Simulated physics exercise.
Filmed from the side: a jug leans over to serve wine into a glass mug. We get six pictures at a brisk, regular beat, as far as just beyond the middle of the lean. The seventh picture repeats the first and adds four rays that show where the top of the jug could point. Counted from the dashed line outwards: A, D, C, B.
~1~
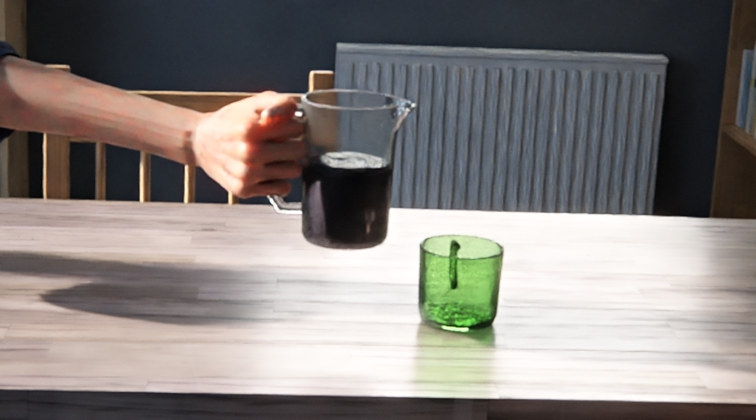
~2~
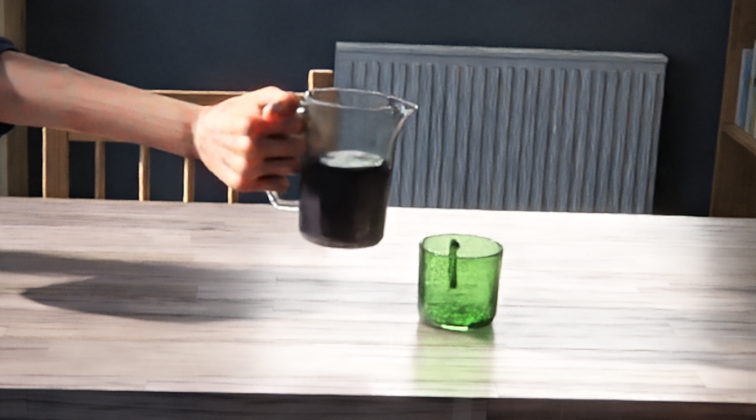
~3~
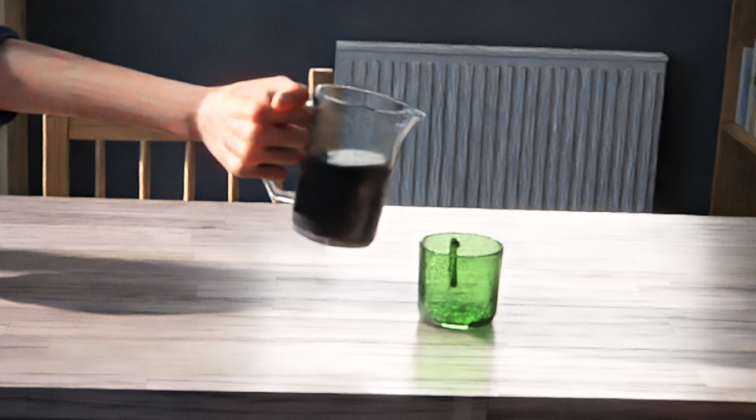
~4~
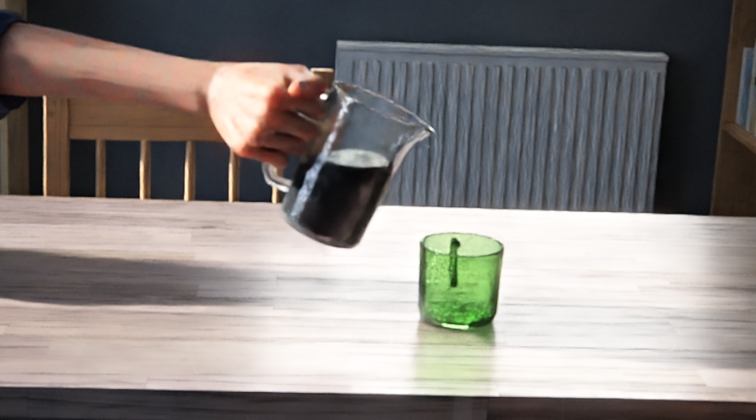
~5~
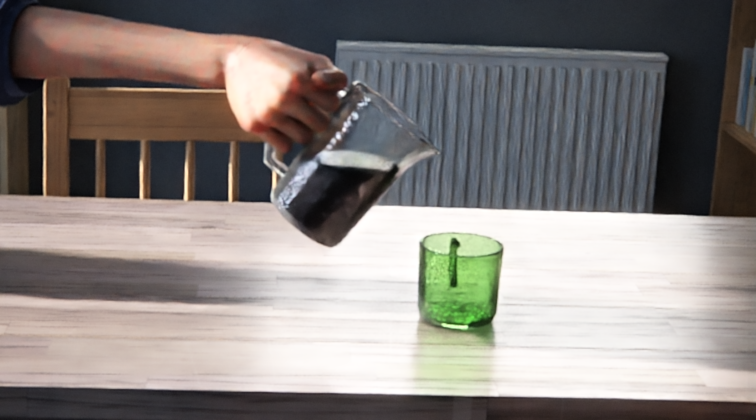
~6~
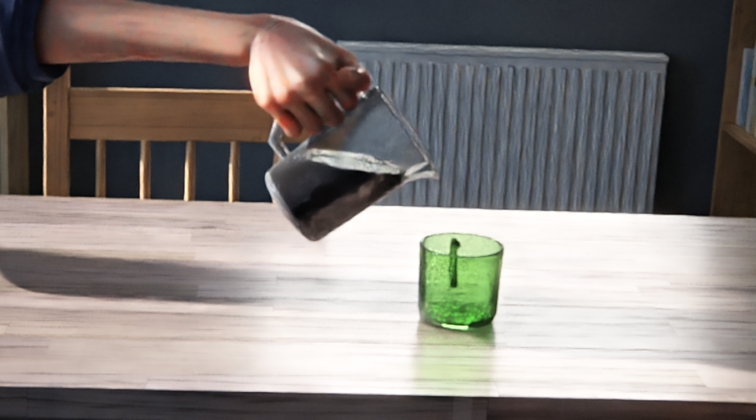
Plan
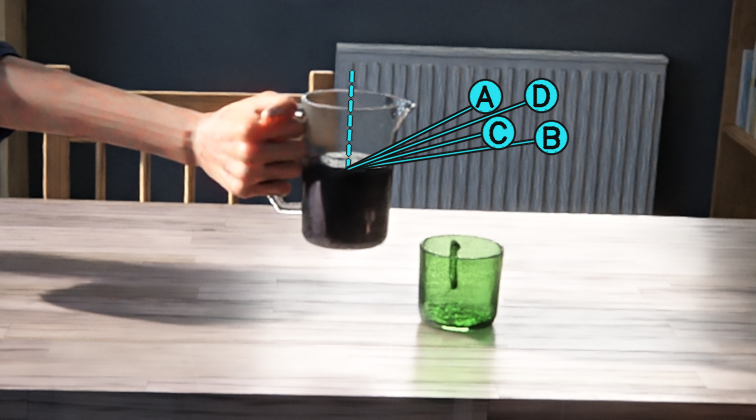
Hand tilting a clear glass jug of dark liquid steadily rightward above a wooden table, beside an empty green glass mug.
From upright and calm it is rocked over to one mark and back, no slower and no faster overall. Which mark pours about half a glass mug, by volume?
Choose B.
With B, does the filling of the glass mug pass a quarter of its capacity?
Yes.
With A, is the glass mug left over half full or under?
Under.
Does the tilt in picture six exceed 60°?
No.
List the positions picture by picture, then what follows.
The first picture shows upright, lip at (413, 104); rim of the glass mug round (462, 246); nothing has left yet.
The second picture shows tipped about 3°, lip at (415, 107); nothing has left yet.
The third picture shows tipped about 10°, lip at (423, 115); nothing has left yet.
The fourth picture shows tipped about 22°, lip at (432, 130); nothing has left yet.
The fifth picture shows tipped about 36°, lip at (438, 152); nothing has left yet.
The sixth picture shows tipped about 51°, lip at (438, 175); nothing has left yet.
On the marked copy, A at (471, 107); B at (534, 141); C at (480, 134); D at (525, 102).
Choosing A, the glass mug ends with about 11 % of what it can hold.
Choosing B, the glass mug ends with about 51 % of what it can hold; 3 % of the wine is spilt.
Choosing C, the glass mug ends with about 36 % of what it can hold.
Choosing D, the glass mug ends with about 23 % of what it can hold.
